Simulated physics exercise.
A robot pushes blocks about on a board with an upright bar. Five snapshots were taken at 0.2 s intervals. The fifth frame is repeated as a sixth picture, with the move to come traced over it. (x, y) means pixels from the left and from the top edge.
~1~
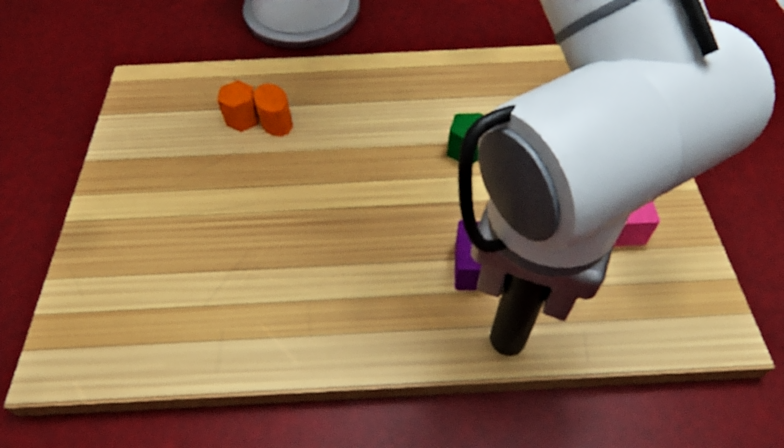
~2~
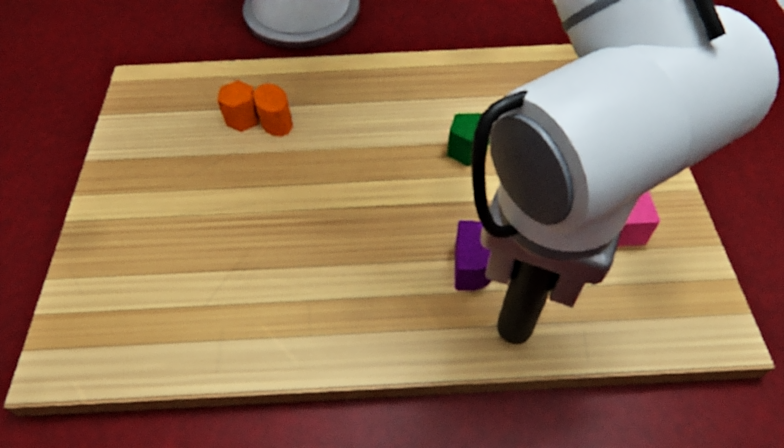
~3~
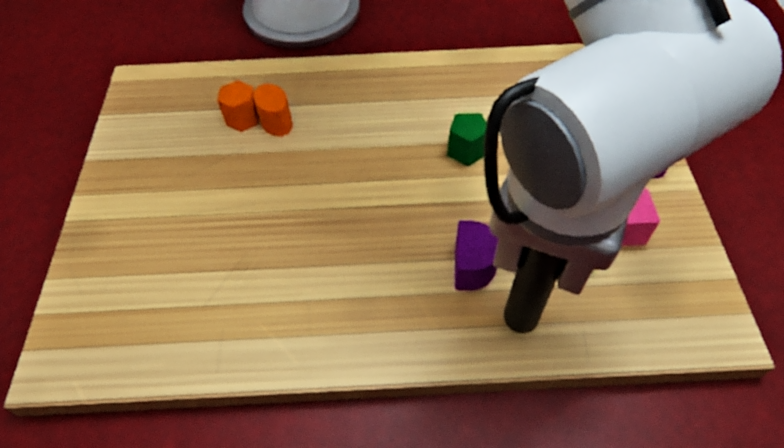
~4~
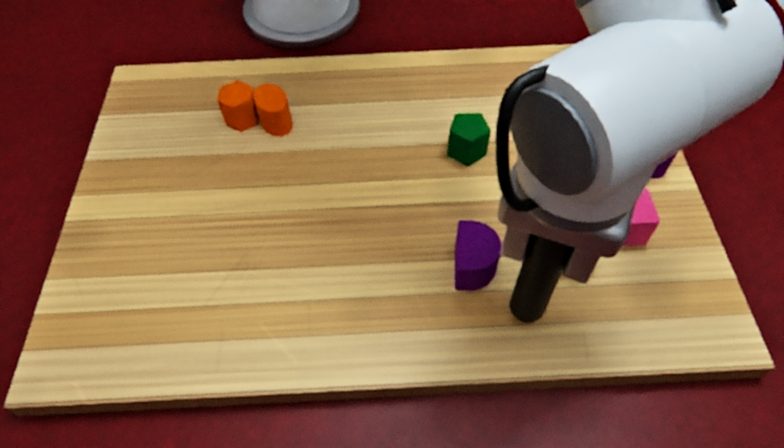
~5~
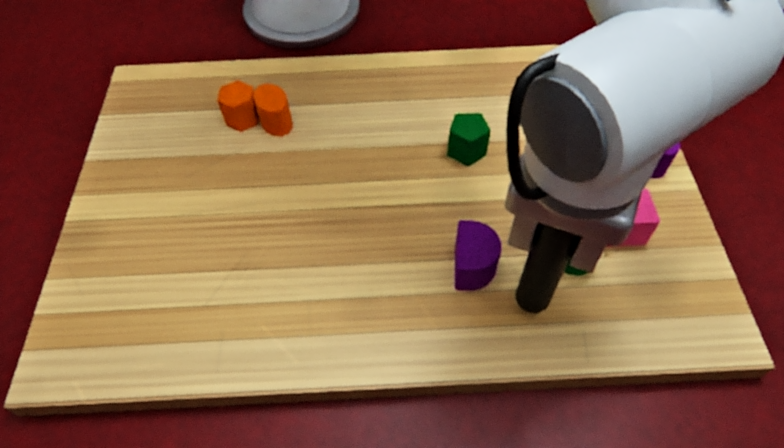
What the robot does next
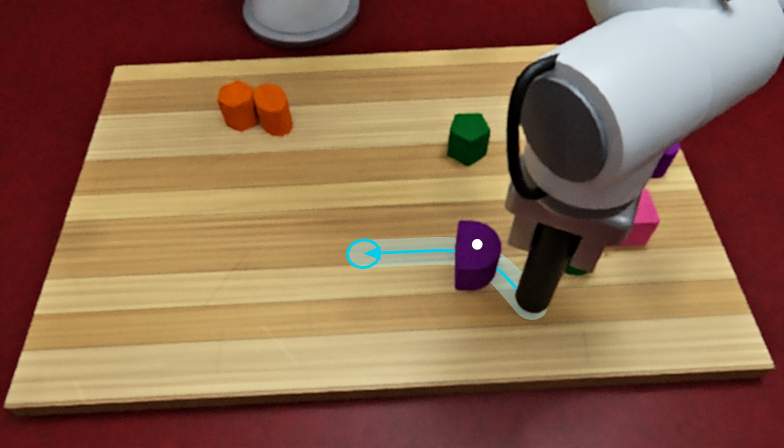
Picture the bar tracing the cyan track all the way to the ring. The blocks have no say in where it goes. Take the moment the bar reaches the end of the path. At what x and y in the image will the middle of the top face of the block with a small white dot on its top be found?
I predict (336, 206).
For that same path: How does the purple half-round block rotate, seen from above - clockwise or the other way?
Clockwise, looking down.
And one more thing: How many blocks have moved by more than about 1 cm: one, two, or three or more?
The number is one.
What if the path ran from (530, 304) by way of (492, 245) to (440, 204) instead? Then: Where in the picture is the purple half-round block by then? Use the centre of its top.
It should be at about (456, 233).
The line goes from (530, 304) by way of (485, 260) and (425, 251) to (364, 254); the dot is on the purple half-round block.
The first path, step by step. One third of the way, bar at (486, 253); purple half-round block at (448, 230), turned 25° anticlockwise.
Two thirds of the way, bar at (424, 244); purple half-round block at (385, 219), turned 15° anticlockwise.
At the end, bar at (363, 247); purple half-round block at (336, 206), turned 40° clockwise; green disc unmoved.
